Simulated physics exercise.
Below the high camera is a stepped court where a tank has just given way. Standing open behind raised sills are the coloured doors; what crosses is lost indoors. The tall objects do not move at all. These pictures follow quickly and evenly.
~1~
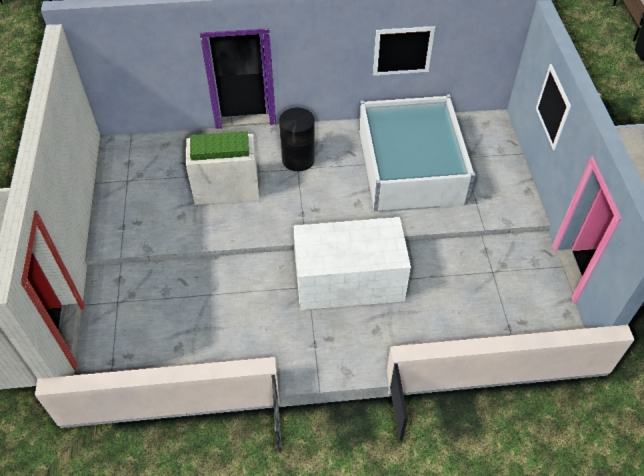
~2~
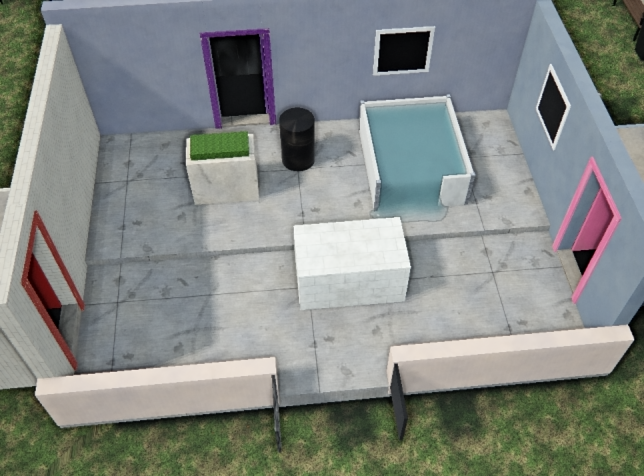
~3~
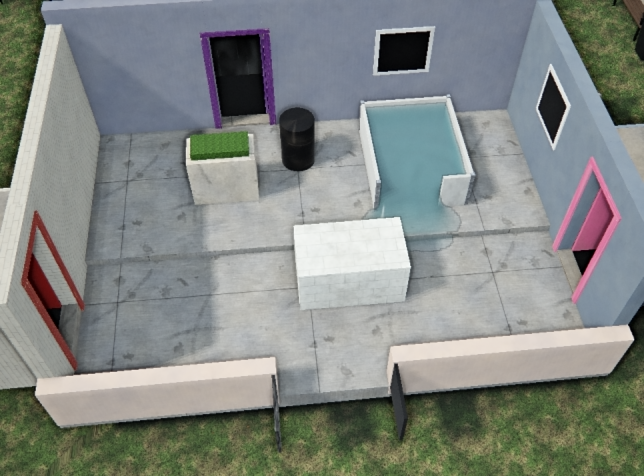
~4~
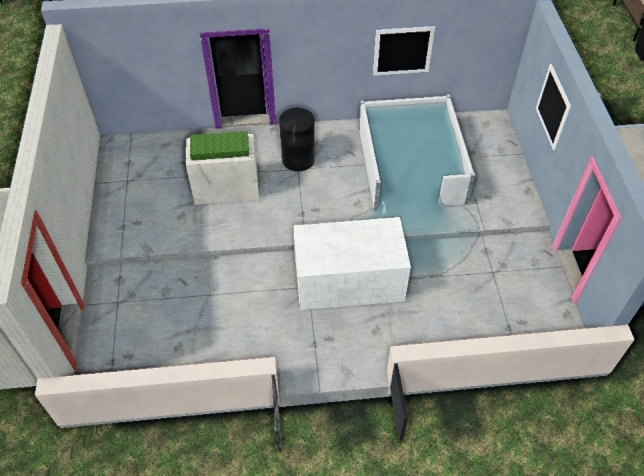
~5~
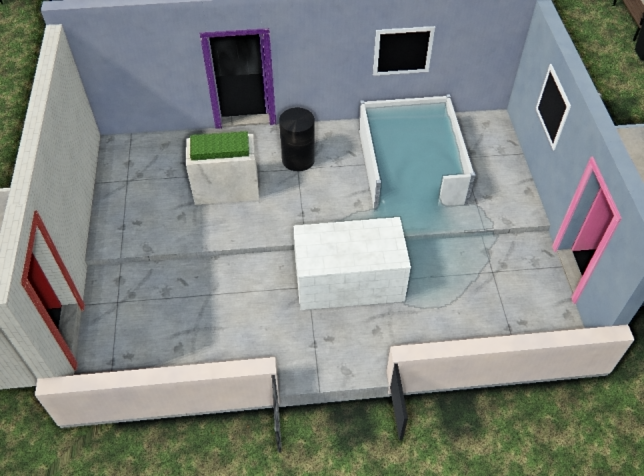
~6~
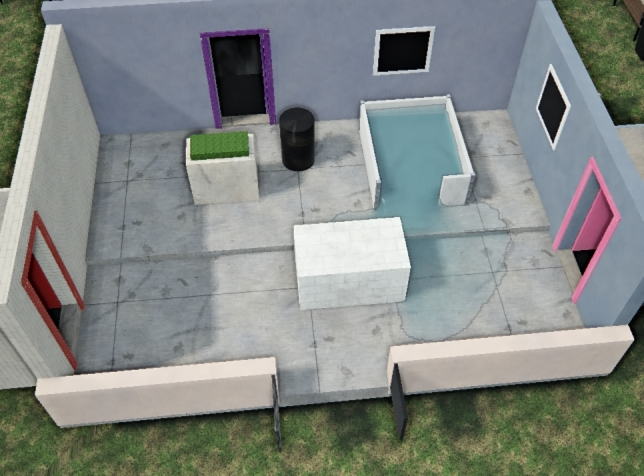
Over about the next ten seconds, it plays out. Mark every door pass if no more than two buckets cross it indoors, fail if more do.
Marks: Purple door pass, pink door fail, red door pass.
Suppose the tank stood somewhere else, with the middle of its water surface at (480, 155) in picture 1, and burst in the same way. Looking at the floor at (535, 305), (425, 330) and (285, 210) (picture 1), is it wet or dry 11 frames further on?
Result: Inundated; inundated; spared.
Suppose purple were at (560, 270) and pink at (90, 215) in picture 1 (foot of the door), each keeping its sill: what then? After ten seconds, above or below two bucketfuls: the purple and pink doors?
Lab note - purple door overshoots, pink door stays within.
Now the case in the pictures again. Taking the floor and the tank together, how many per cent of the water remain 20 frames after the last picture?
Estimate: Some 98 %.
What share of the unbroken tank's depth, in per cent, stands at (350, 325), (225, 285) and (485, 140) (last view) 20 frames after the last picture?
In turn 4, 4 and 0 in a hundred.
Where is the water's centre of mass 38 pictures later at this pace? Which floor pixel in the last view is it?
The water's centre sits above (374, 274).
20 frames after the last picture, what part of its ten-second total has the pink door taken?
Share at that point: Roughly 5 %.
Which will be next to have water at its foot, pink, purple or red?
It would be the one in pink.
A moment on, water covers 20 % of the floor; the purple door not reached, the pink door not reached, the red door not reached.
Next, water covers 35 % of the floor; the purple door not reached, the pink door wet at the sill, nothing in, the red door not reached.
Then, water covers 55 % of the floor; the purple door not reached, the pink door under two buckets in, the red door wet at the sill, nothing in.
Later, water covers 60 % of the floor; the purple door not reached, the pink door over two buckets in, the red door wet at the sill, nothing in.
In the end, water covers 55 % of the floor; the purple door not reached, the pink door far over two buckets in, the red door wet at the sill, nothing in.
